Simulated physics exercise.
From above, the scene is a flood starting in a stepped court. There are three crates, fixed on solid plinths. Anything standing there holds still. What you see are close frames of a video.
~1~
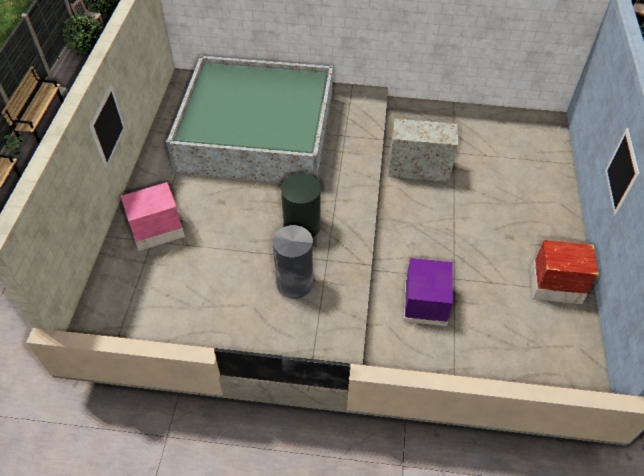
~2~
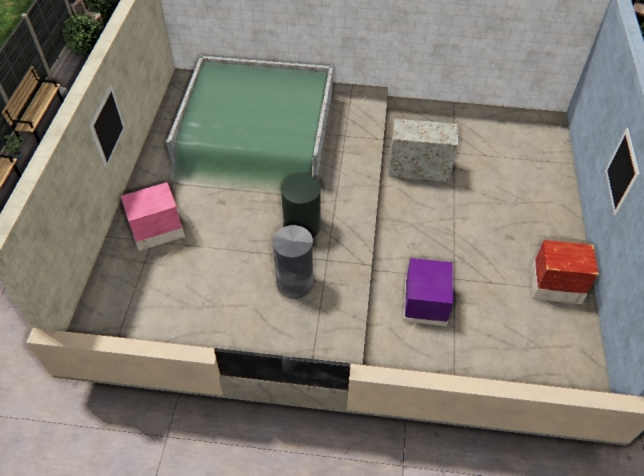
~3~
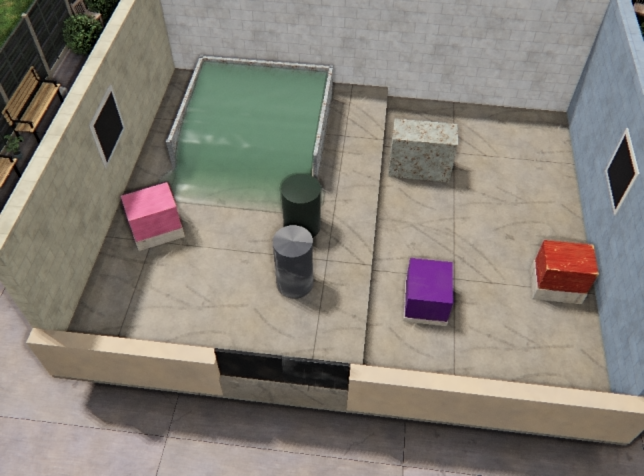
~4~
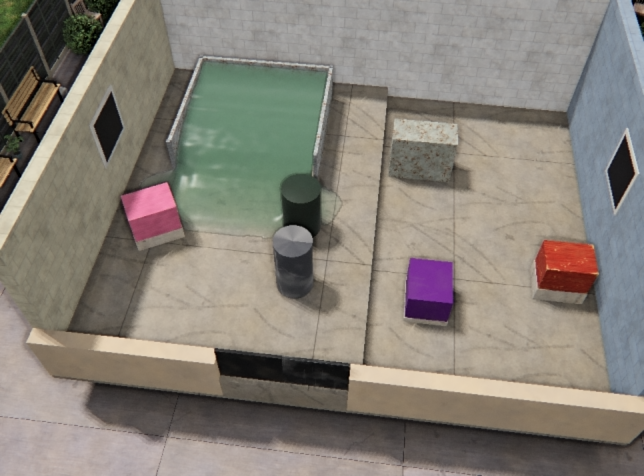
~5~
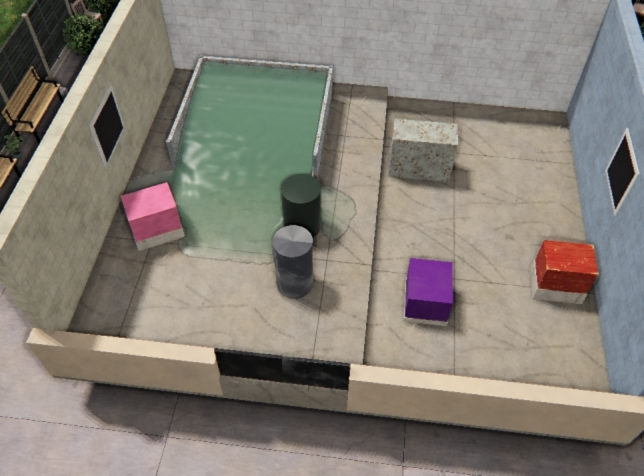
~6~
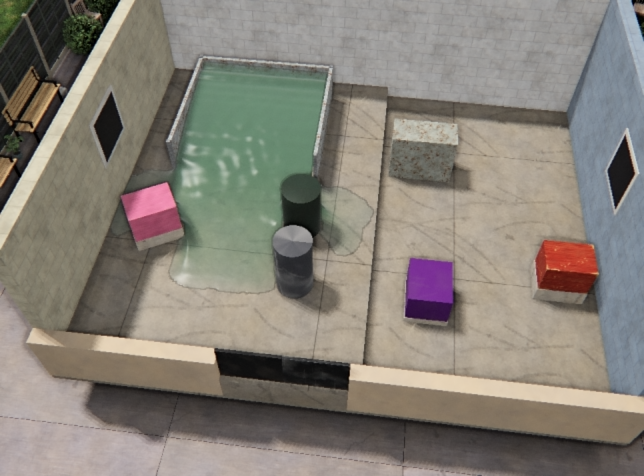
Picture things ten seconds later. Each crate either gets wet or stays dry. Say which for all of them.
As I see it, the red crate avoids any dampness from the water; the pink crate gets dampened by the water; the purple crate gets dampened by the water.
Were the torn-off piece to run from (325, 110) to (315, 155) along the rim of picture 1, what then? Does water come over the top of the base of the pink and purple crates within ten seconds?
In that case the pink one is never flooded and the purple one is flooded.
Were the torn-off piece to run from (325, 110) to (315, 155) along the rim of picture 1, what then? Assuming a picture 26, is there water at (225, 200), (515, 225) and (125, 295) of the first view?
Taken in turn, that's not reached, reached, and finally not reached.
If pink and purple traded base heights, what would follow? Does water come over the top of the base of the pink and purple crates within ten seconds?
The pink crate is reached and the purple crate is not reached.
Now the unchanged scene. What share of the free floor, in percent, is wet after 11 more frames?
45 %.
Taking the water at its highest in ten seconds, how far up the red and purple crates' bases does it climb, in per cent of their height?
Close to 70 per cent, and close to 140 per cent, in that order.
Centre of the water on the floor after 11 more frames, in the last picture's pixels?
Close to pixel (243, 212).
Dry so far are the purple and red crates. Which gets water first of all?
I'd pick the one in purple.
A moment on, water covers 25 % of the floor; the red crate not reached, the pink crate water round its plinth, the purple crate water round its plinth.
Next, water covers 45 % of the floor; the red crate not reached, the pink crate water round its plinth, the purple crate water round its plinth.
Then, water covers 70 % of the floor; the red crate water round its plinth, the pink crate water round its plinth, the purple crate water round its plinth.
Later, water covers 80 % of the floor; the red crate water round its plinth, the pink crate water round its plinth, the purple crate water round its plinth.
In the end, water covers 95 % of the floor; the red crate stayed above the water, the pink crate was topped, the purple crate was topped.
